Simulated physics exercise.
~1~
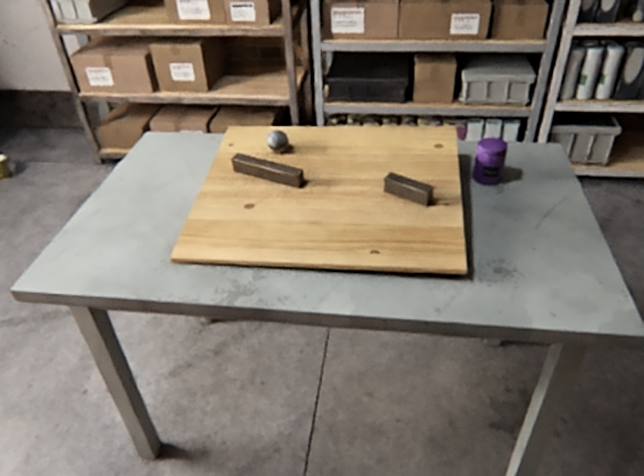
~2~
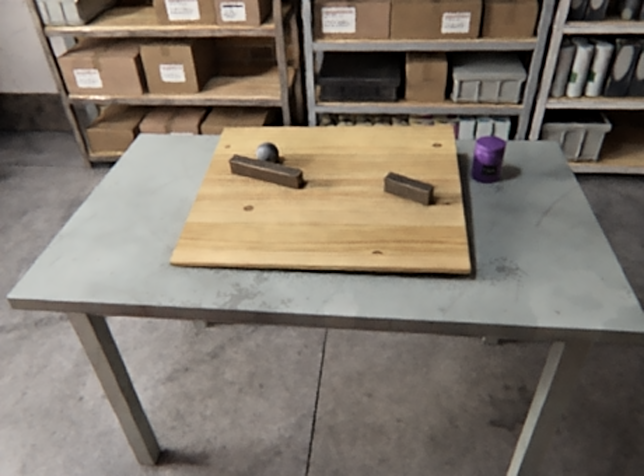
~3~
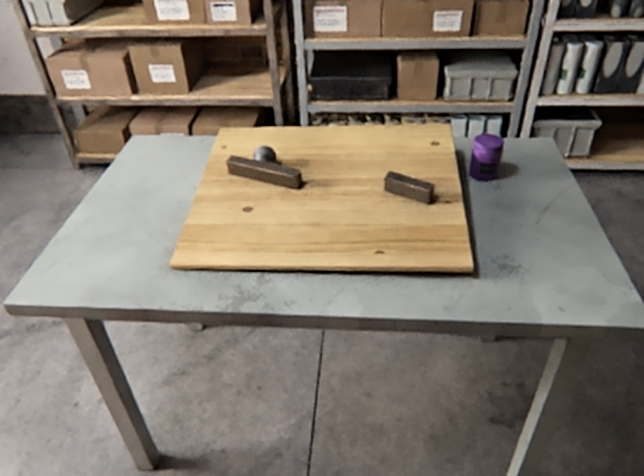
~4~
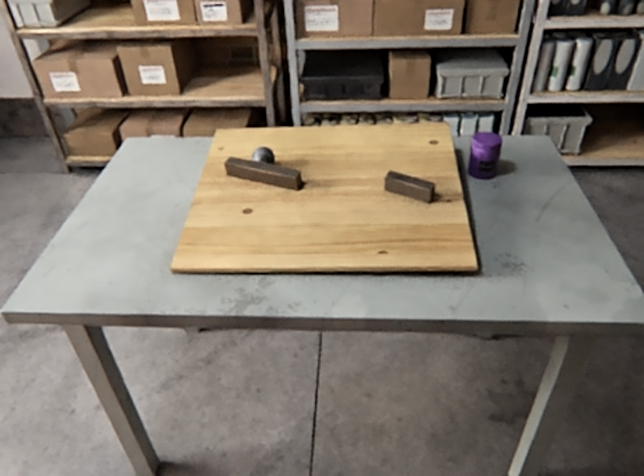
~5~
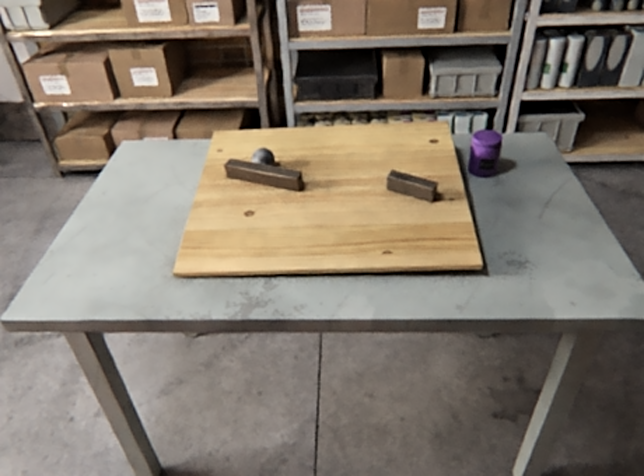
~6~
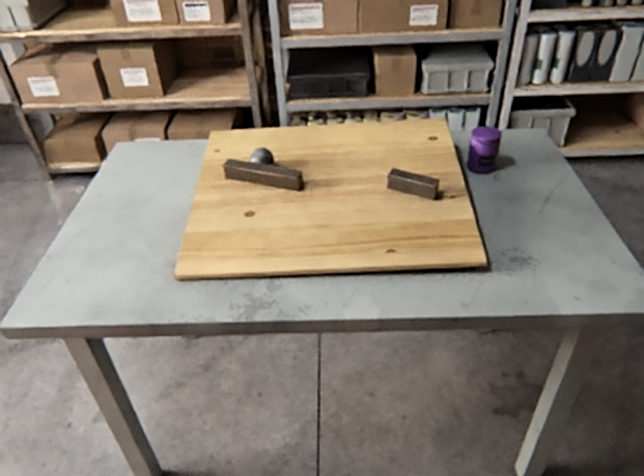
A grey ball rolling a short way down a tilted wooden board and stopping against a dark block, a purple jar standing nearby.
